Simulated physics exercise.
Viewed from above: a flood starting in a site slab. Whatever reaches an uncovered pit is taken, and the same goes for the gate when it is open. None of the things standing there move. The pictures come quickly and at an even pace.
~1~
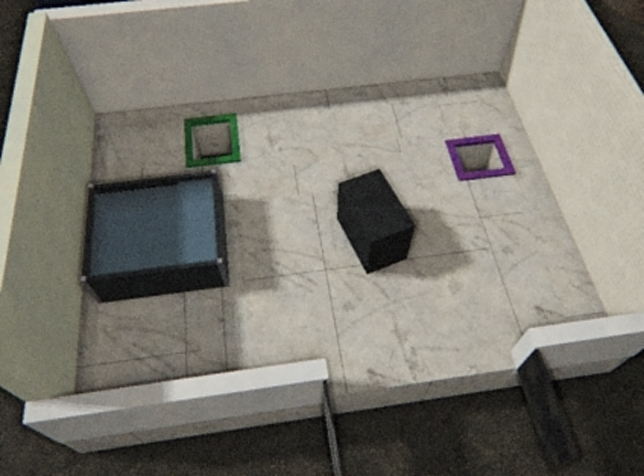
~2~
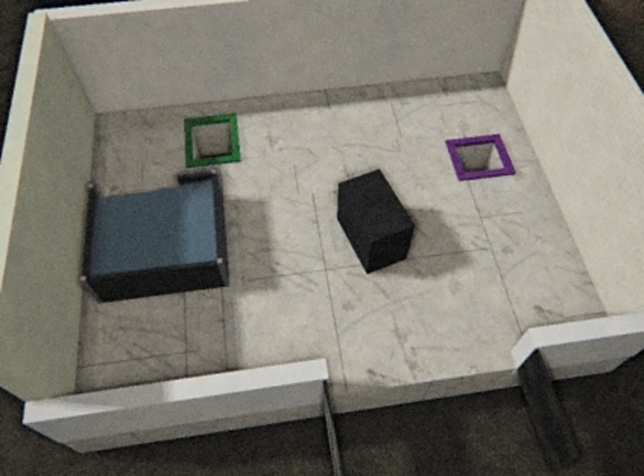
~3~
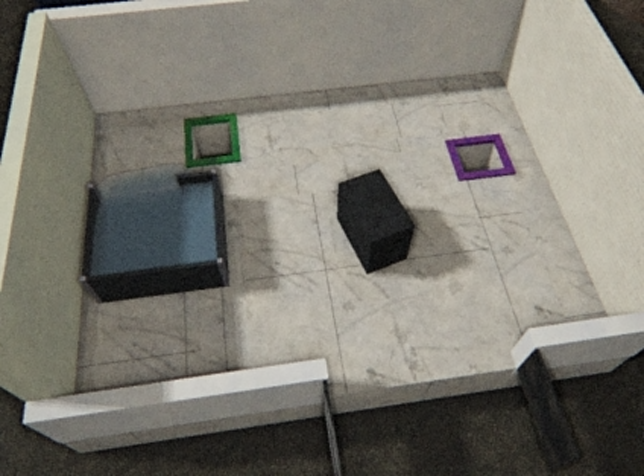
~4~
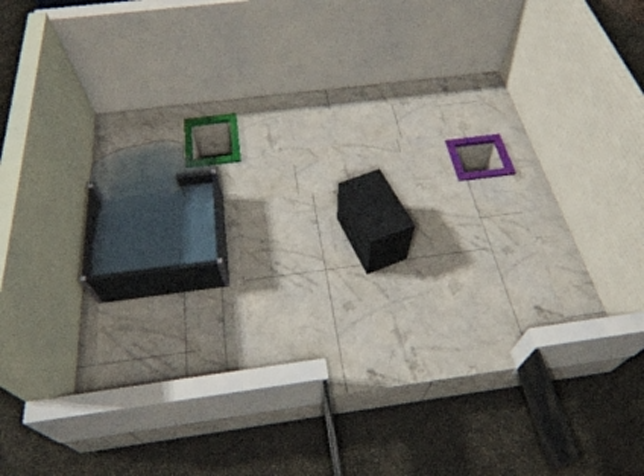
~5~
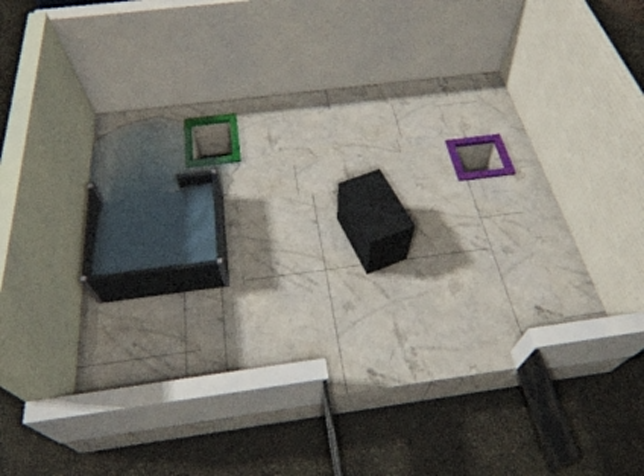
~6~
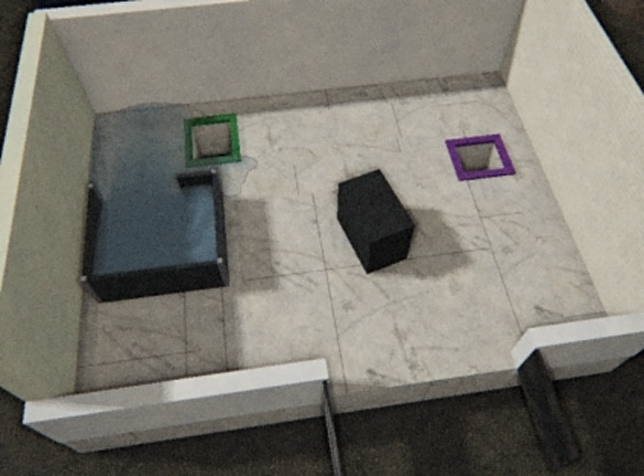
Water pouring from a gap in the far side of a dark tank, spreading across pale floor around a green-framed hole.
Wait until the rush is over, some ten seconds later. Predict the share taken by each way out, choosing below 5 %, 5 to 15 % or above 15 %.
At the end, the gate carries off beneath five per cent, the purple pit carries off beneath five per cent, the green pit carries off upward of fifteen per cent.
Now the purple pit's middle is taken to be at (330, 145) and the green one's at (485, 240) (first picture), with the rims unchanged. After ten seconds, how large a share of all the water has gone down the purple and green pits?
Roughly: Purple pit 12 %, green pit 0 %.
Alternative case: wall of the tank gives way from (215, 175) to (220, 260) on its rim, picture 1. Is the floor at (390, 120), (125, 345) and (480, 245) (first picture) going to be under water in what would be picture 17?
First point swamped, second point spared, third point spared.
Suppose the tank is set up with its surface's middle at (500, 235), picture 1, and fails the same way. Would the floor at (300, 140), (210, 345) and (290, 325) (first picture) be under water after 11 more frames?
Soaked - unflooded - unflooded.
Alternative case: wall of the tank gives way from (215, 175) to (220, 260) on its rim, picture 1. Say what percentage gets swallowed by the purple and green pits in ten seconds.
In percent: Purple 8, green 0.
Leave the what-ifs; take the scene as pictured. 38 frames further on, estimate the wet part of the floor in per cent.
I'd say close to 60 per cent.
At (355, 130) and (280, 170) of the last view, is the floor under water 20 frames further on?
Soaked, soaked.
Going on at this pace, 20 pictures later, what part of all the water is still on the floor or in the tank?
I'd put it at about 82 per cent.
A moment on, water covers 10 % of the floor; the gate 0 %, the purple pit 0 %, the green pit 2 %.
Next, water covers 20 % of the floor; the gate 0 %, the purple pit 0 %, the green pit 5 %.
Then, water covers 35 % of the floor; the gate 0 %, the purple pit 0 %, the green pit 18 %.
Later, water covers 60 % of the floor; the gate 0 %, the purple pit 1 %, the green pit 26 %.
In the end, water covers 75 % of the floor; the gate 1 %, the purple pit 1 %, the green pit 28 %.
